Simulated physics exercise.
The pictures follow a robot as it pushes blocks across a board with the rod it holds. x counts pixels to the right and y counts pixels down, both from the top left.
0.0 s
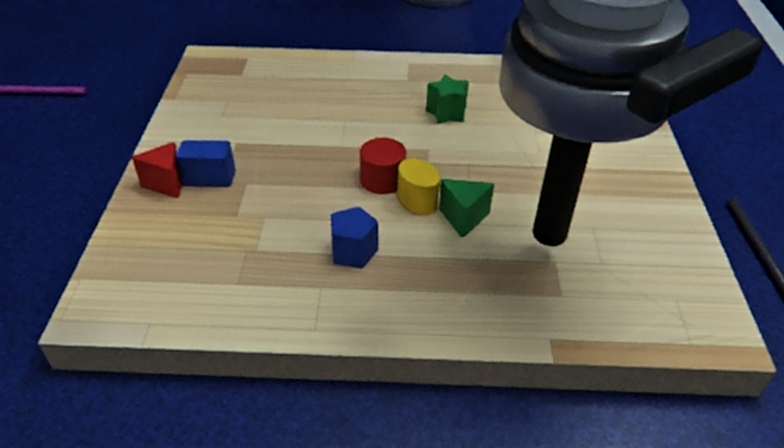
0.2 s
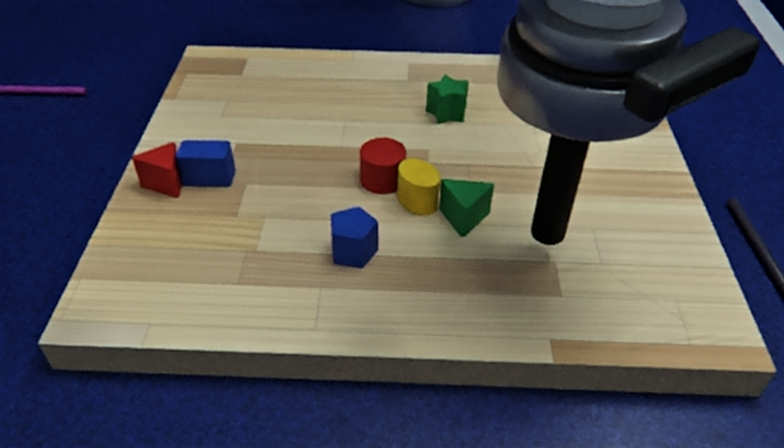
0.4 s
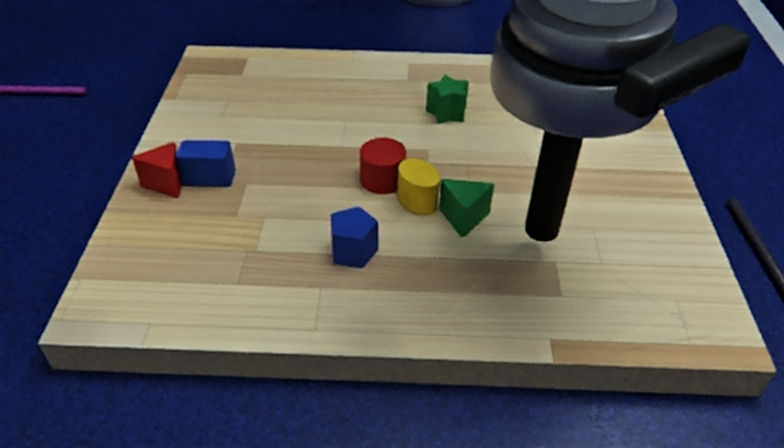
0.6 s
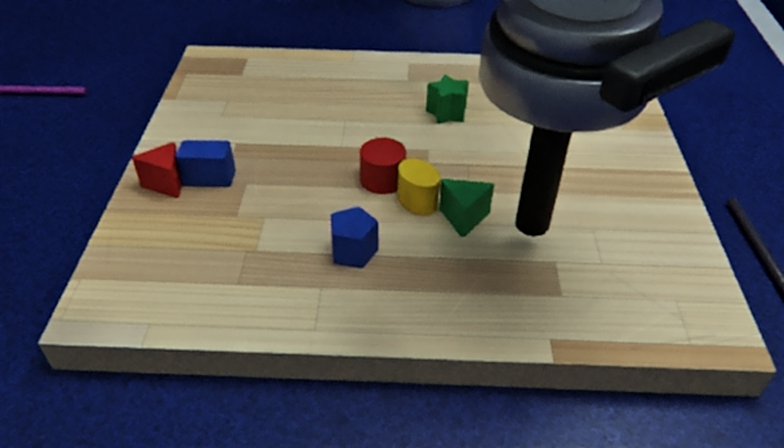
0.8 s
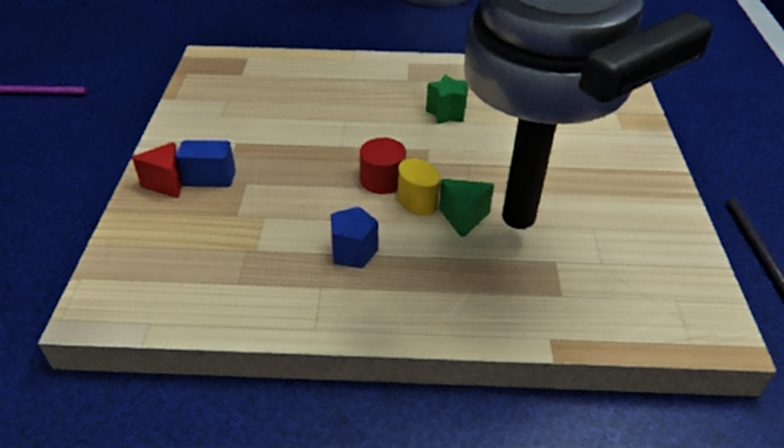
A black rod hanging from a round metal machine part slid slowly left and slightly away across a wooden board, nearing the green triangular block, while all the colorful blocks stayed still.
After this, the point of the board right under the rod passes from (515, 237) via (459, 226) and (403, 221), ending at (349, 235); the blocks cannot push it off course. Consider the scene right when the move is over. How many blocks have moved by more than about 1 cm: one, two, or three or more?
I count three at least.
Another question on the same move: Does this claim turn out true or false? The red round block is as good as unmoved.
False
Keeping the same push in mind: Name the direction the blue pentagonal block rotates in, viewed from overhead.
Counterclockwise rotation.
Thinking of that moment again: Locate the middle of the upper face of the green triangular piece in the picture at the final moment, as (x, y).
It is going to be at (440, 169).
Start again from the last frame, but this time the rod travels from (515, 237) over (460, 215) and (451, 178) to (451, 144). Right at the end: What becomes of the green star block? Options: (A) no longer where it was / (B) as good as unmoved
Option B.
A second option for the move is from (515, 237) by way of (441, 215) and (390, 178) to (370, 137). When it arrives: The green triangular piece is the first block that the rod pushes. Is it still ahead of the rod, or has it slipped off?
It will get left beside or behind the rod.
The first path, step by step. One third of the way, rod at (460, 209); red round block at (379, 149); yellow oval block at (411, 172); green triangular piece at (448, 176), turned 30° clockwise.
Two thirds of the way, rod at (403, 204); red round block at (371, 142); yellow oval block at (388, 168), turned 45° clockwise; green triangular piece at (440, 169), turned 45° clockwise.
At the end, rod at (348, 218); blue pentagonal block at (339, 232), turned 35° anticlockwise; red round block at (372, 142); yellow oval block at (385, 169), turned 60° clockwise; green triangular piece at (440, 169), turned 45° clockwise.
